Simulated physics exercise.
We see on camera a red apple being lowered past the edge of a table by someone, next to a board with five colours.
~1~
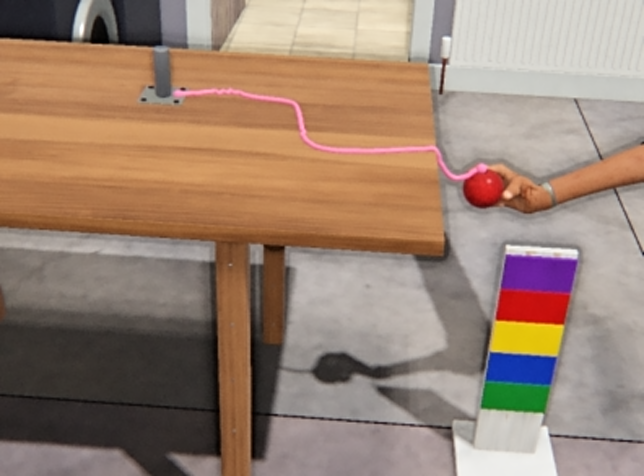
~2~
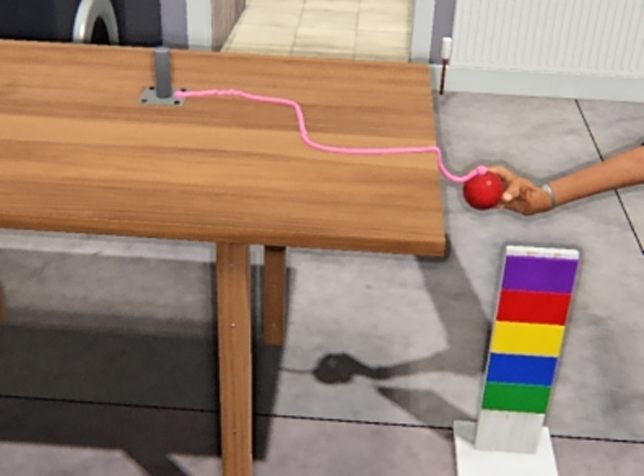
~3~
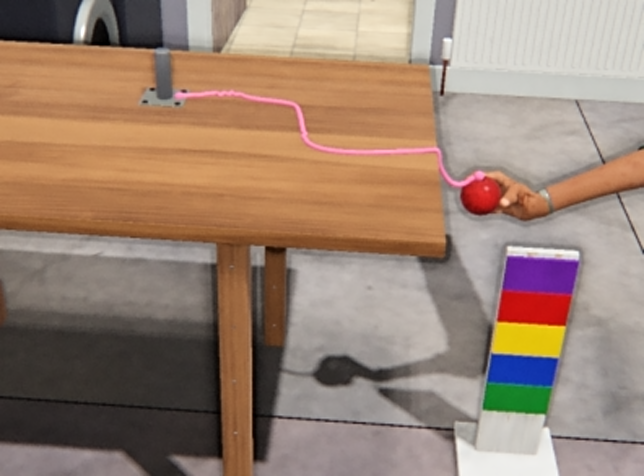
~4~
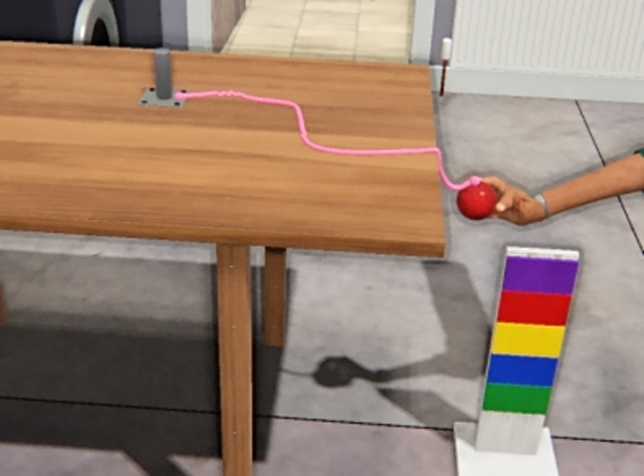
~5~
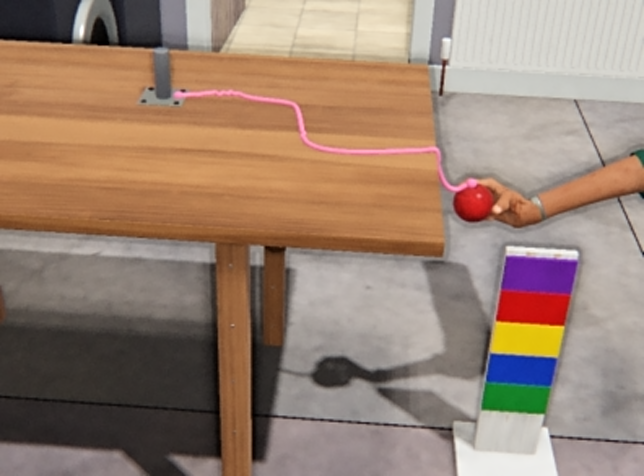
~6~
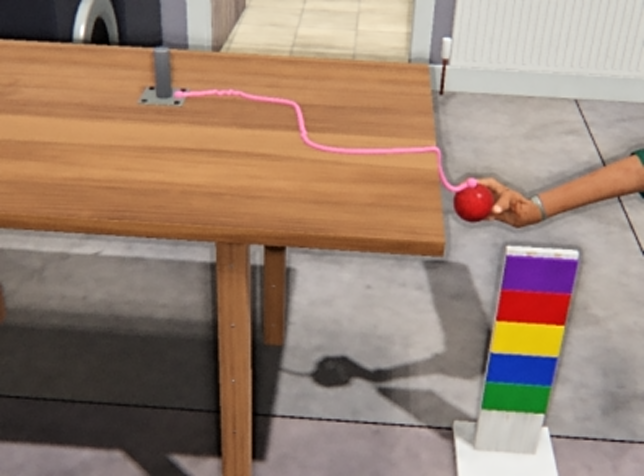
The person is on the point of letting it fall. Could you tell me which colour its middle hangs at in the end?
Its middle hangs at red.
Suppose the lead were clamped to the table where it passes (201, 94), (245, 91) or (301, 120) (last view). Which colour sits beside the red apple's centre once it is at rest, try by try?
Red, then red, then purple.
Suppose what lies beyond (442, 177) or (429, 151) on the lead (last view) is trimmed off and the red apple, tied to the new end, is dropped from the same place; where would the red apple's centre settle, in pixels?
In order, roughly (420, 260) and (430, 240).
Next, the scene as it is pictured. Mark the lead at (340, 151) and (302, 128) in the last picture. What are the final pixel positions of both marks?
They go to (435, 137) and to (367, 123).
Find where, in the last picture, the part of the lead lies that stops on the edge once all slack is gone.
Check around (340, 151) - that's where it is.
Soon after, apple near (455, 306); level with red.
After that, apple near (395, 277); level with red.
And then, apple near (427, 291); level with red.
In the end, apple near (422, 289); level with red. Its middle rests at the red band.
